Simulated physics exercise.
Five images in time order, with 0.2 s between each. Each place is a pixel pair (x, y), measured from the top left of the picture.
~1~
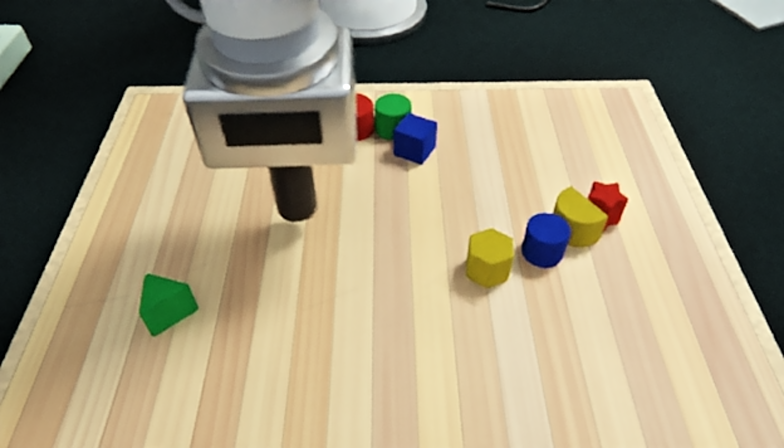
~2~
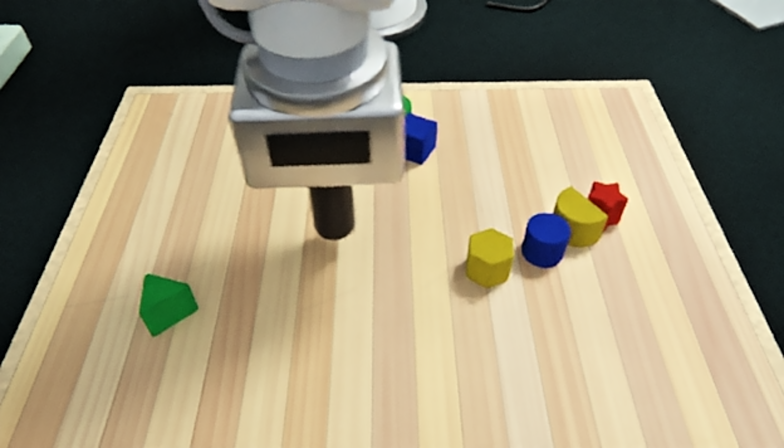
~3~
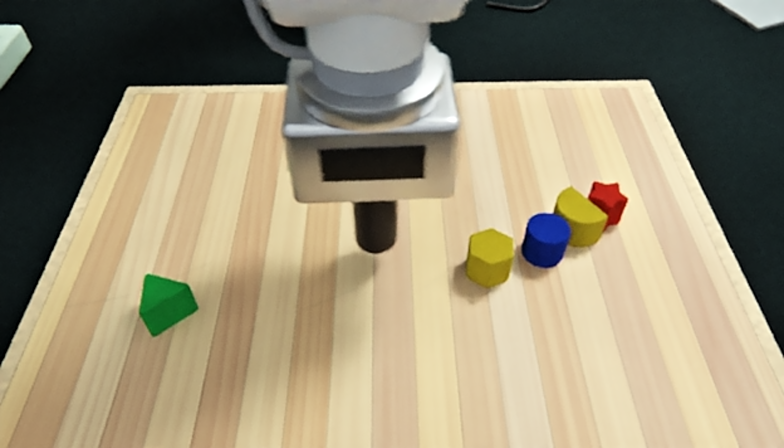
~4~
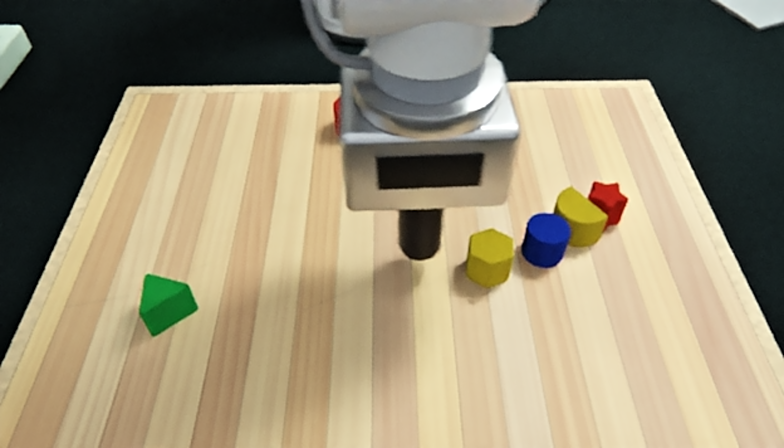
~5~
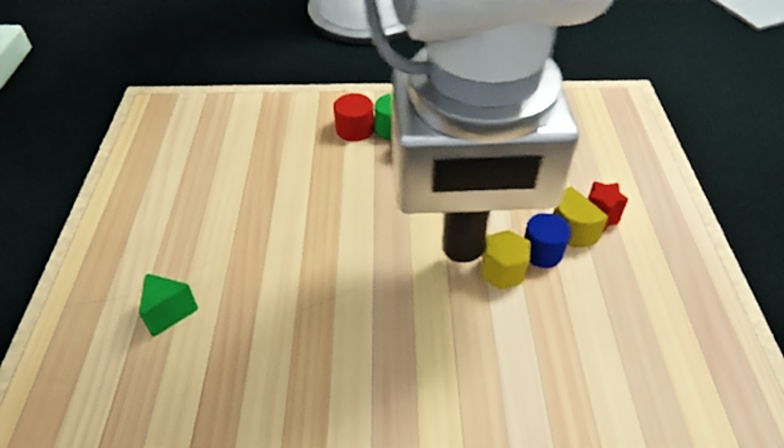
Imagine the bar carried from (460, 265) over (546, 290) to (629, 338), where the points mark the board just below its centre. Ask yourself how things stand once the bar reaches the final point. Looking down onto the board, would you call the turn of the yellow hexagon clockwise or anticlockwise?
From above, the turn goes anticlockwise.
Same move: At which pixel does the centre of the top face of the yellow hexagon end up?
The spot you're after is about (690, 313) in the image.
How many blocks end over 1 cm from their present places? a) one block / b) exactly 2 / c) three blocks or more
b
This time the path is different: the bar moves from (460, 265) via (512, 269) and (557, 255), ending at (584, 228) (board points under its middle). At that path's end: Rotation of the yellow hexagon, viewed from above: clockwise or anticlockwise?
It makes a clockwise turn.
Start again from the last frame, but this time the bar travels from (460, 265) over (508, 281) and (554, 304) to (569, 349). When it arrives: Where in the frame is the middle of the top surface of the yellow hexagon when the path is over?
For the centre of its top, I'd go with (611, 280).
The first path, step by step. One third of the way, bar (522, 263); yellow hexagon (569, 268); blue cylinder (569, 231); yellow D-shaped block (581, 202).
Two thirds of the way, bar (580, 287); yellow hexagon (631, 292); blue cylinder (569, 231); yellow D-shaped block (581, 202).
At the end, bar (637, 323); yellow hexagon (690, 313), turned 25° anticlockwise; blue cylinder (569, 231); yellow D-shaped block (581, 202).
